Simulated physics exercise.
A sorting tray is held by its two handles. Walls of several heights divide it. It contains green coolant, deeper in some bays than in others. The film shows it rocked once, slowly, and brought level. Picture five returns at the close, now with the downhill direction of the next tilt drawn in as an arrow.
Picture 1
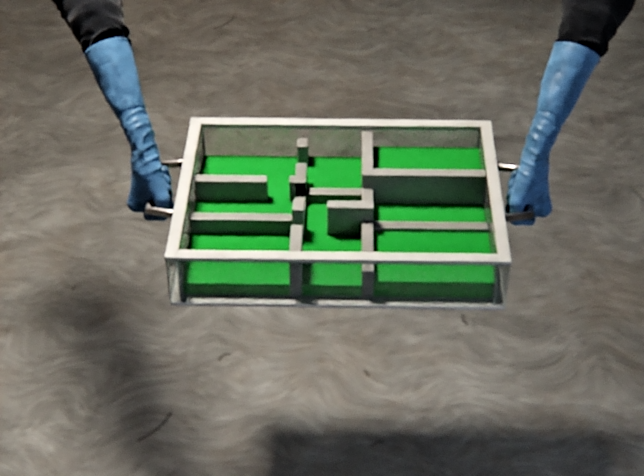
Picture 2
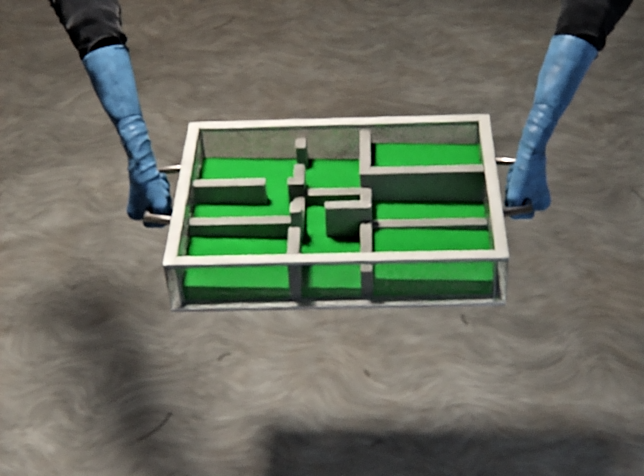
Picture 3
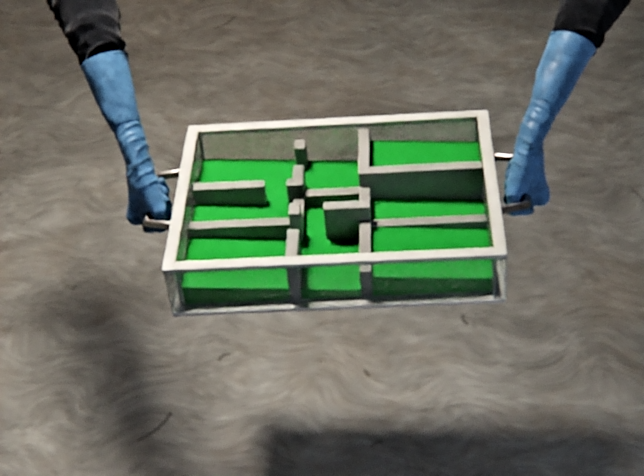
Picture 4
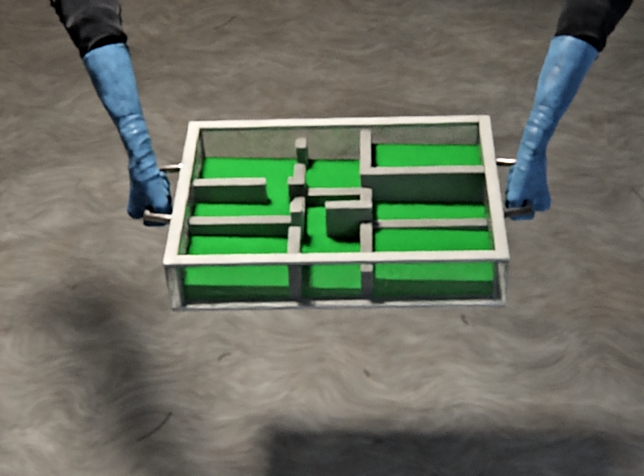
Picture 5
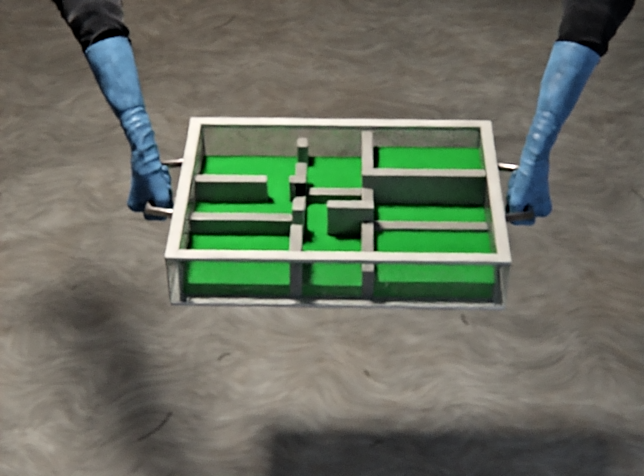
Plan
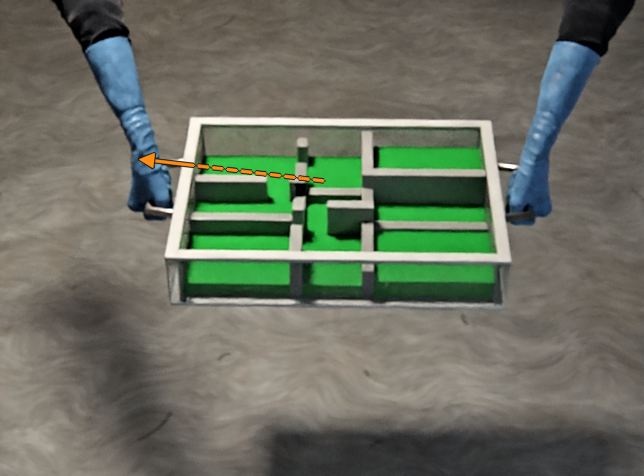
Blue-gloved hands holding a divided tray of green coolant by its handles, tilting it slightly down to the left, then levelling it.
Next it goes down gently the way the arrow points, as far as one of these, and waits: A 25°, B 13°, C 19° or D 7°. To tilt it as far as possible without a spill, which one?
Use slope C.
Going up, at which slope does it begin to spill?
Slope A.
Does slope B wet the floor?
No, not at all.
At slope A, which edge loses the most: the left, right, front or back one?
Over the left one.
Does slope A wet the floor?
Yes, that goes wrong.
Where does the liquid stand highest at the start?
The back right bay.
The tray is level; deepest in the back right bay, at (424, 168), shallowest in the central.
Tipped about 3° down to the left; no wall is crossed.
Tipped about 5° down to the left; no wall is crossed.
Tipped about 2° down to the left; no wall is crossed.
The tray is level; deepest in the back right bay, at (424, 168), shallowest in the front left.
The arrow ends at (144, 159).
Choosing A, about 13 % goes over the rim.
Choosing B, nothing spills; the back right bay holds the most.
Choosing C, nothing spills; the back left bay holds the most.
Choosing D, nothing spills; the back right bay holds the most.
